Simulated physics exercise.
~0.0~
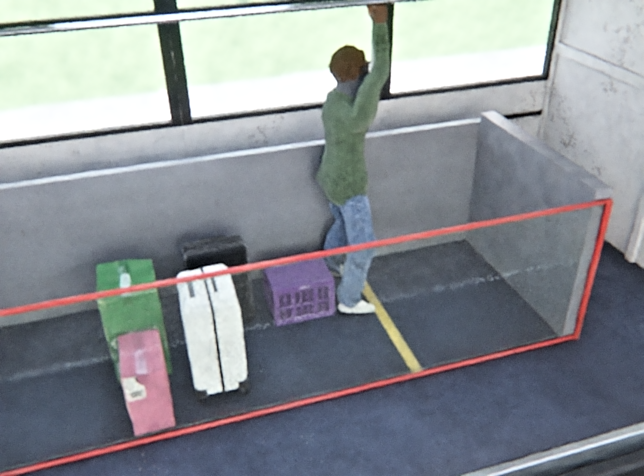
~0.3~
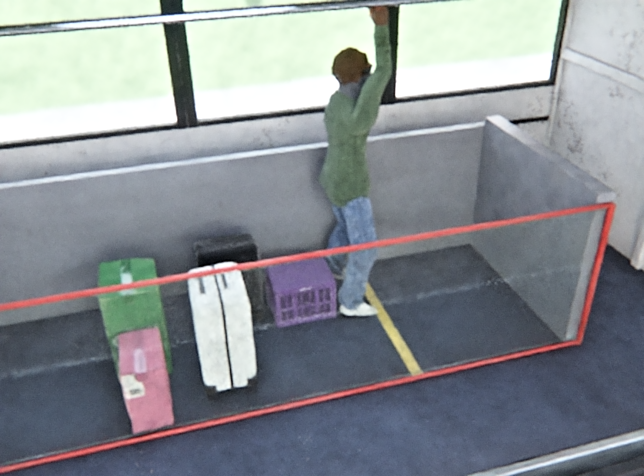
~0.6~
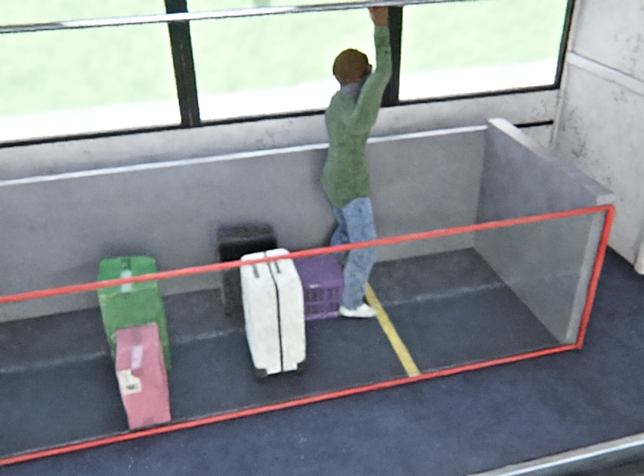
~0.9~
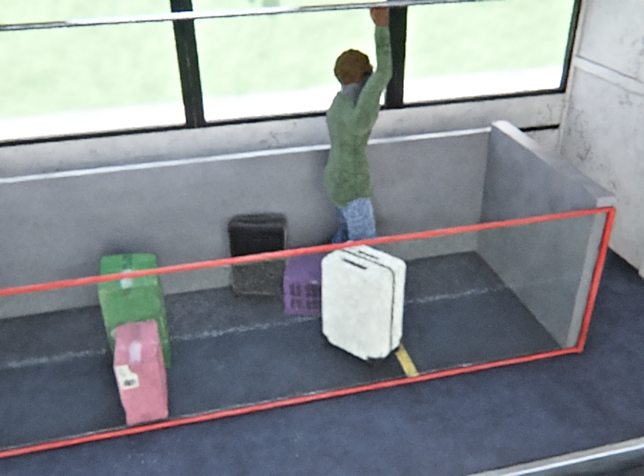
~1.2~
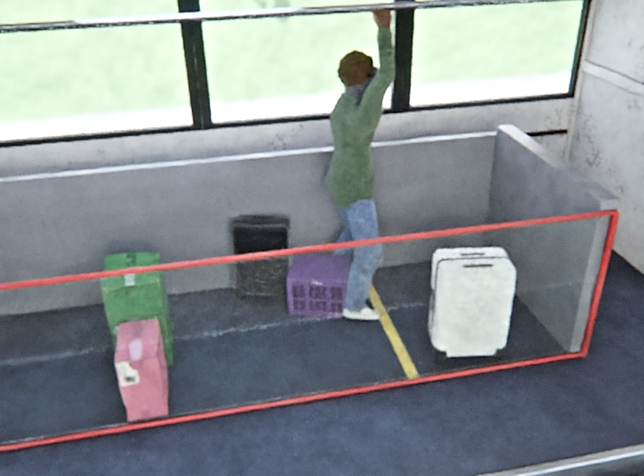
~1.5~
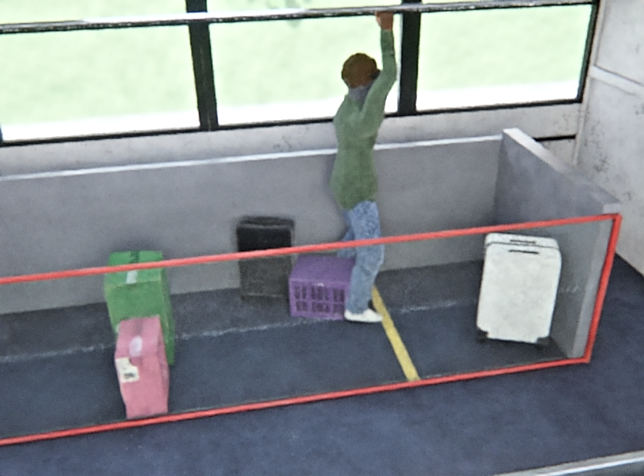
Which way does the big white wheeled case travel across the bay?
It rolls to the right, passing in front of the passenger and over the yellow line toward the right wall.
A big white wheeled case stands among luggage in a tram bay seen from above through a red-edged clear panel, with windows behind. A green bag and a pink carton stand at the left, a small black case and a purple crate sit near the middle, and a passenger in a green top holds a rail beside a yellow line. The white case rolls right, and the black case shifts a little the same way, then stops. Staying upright, the white case passes in front of the passenger and crosses the line. It ends near the right wall, while the other luggage remains left of the line.
